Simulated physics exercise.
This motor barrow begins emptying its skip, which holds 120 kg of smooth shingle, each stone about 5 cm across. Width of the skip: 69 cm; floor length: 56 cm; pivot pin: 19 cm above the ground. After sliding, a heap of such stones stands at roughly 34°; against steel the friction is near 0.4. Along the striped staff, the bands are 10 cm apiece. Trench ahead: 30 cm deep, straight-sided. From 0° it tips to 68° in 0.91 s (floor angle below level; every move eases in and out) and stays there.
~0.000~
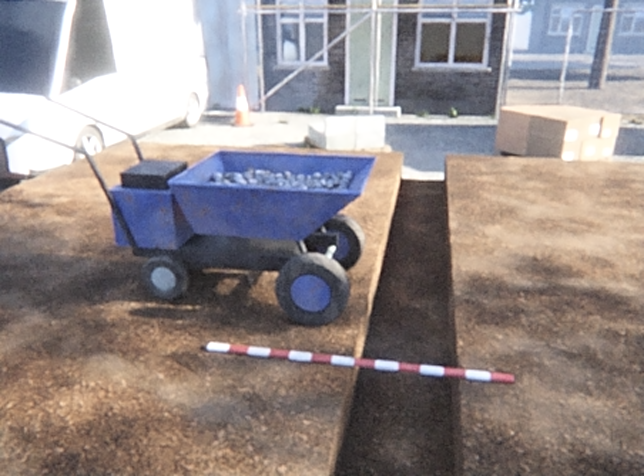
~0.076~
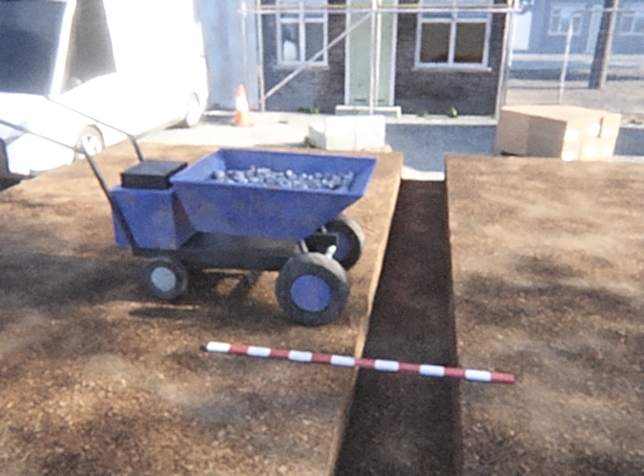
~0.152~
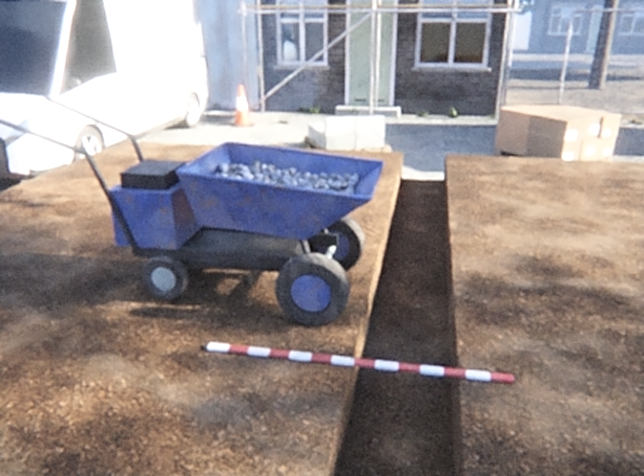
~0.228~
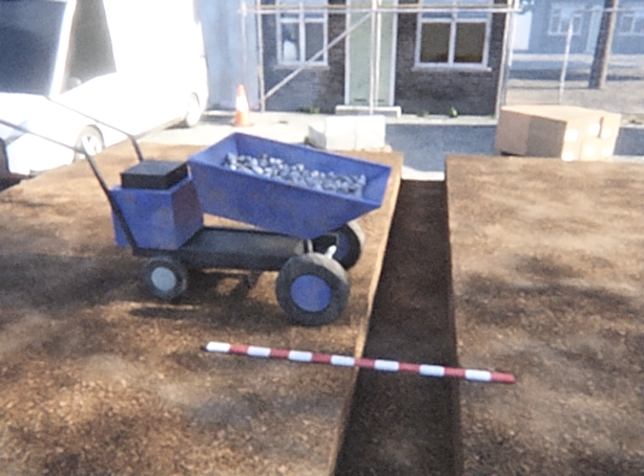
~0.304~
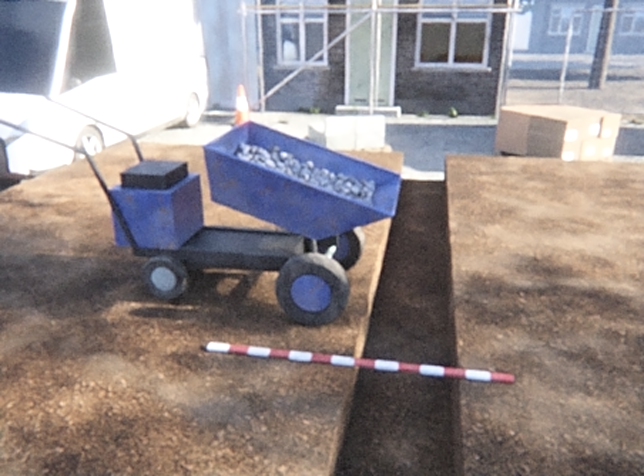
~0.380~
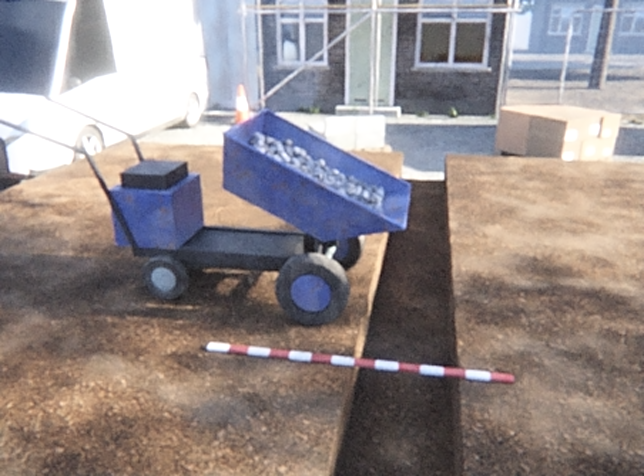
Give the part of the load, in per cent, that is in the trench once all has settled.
Close to 27 in a hundred.
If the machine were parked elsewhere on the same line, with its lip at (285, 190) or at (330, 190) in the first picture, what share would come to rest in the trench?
Roughly 100 in a hundred from the first, 70 in a hundred from the second.
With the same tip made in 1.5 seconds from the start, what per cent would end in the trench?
Expected share: Around 35%.
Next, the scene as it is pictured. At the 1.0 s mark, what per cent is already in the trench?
Close to 10 per cent has got there by then.
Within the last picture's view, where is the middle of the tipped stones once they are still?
(498, 305).
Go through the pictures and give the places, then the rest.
In the first picture, the skip is at 0°, its lip at (361, 194); the top of the load is at (289, 181).
In the second picture, lip at (363, 195), floor tilted 1°, highest stones at (255, 179); the stones move at 0.3 m/s on average.
In the third picture, lip at (371, 199), floor tilted 5°, highest stones at (242, 172); the stones move at 0.5 m/s on average.
In the fourth picture, the skip is at 11°, its lip at (381, 206); the top of the load is at (240, 163); the stones move at 0.7 m/s on average.
In the fifth picture, lip at (393, 216), floor tilted 18°, highest stones at (248, 152); the stones move at 0.9 m/s on average.
In the sixth picture, lip at (404, 228), floor tilted 26°, highest stones at (260, 142); the stones move at 1.0 m/s on average.
After 0.7 s the floor is at 57°; 100 % in the skip; the foremost stones are at (416, 251).
After 1.0 s the floor is at 68°; 57 % in the skip, 12 % in the trench, 31 % past the trench; the foremost stones are at (510, 317).
After 1.4 s the floor is at 68°; 8 % in the skip, 21 % in the trench, 71 % past the trench; the foremost stones are past the picture's edge.
After 3.3 s the floor is at 68°; 0 % in the skip, 27 % in the trench, 73 % past the trench; the foremost stones are past the picture's edge.
